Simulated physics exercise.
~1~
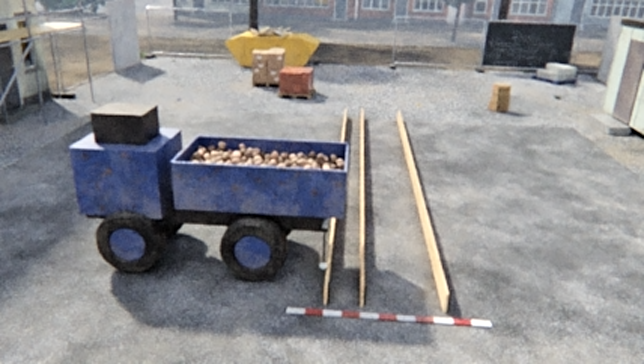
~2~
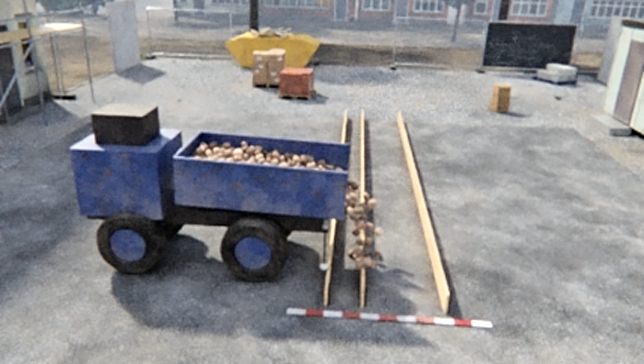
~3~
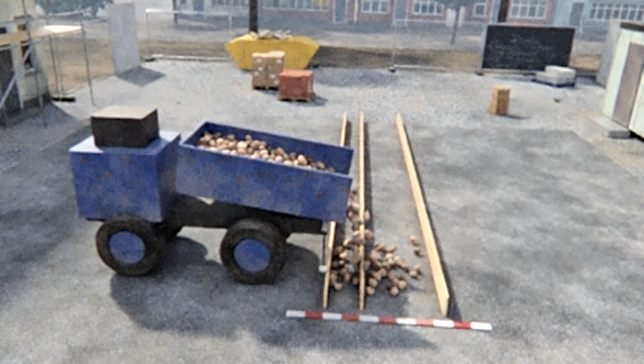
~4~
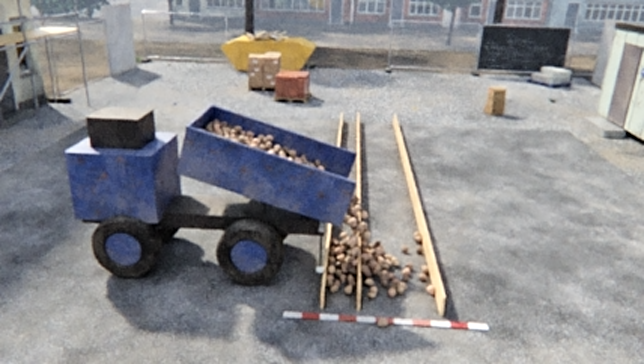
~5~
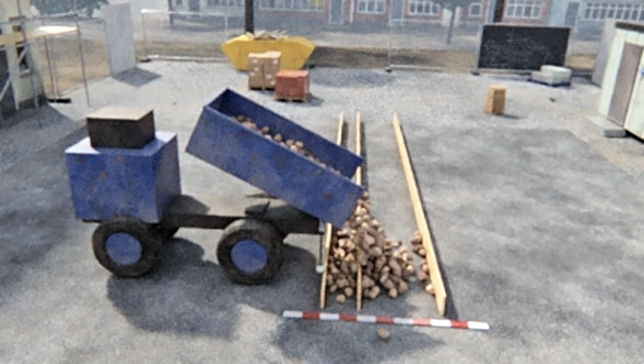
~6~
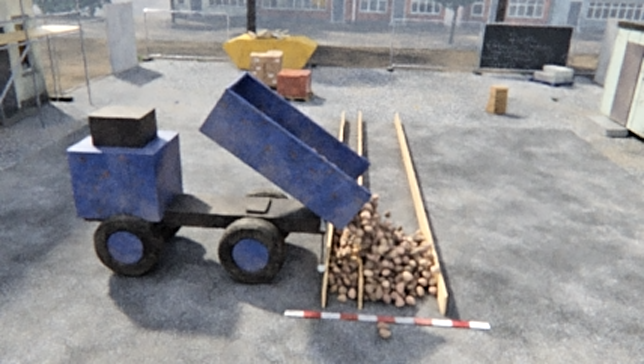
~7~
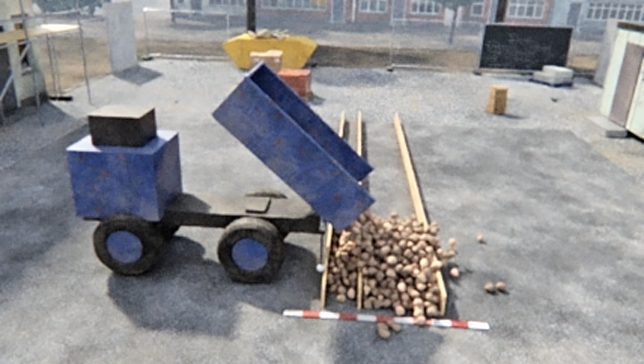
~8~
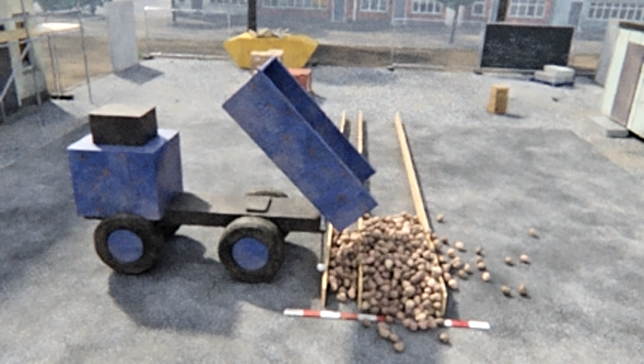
Blue tipper truck raising its body and pouring brown stones between wooden boards, most heaping in the right bay, a few spilling beyond.
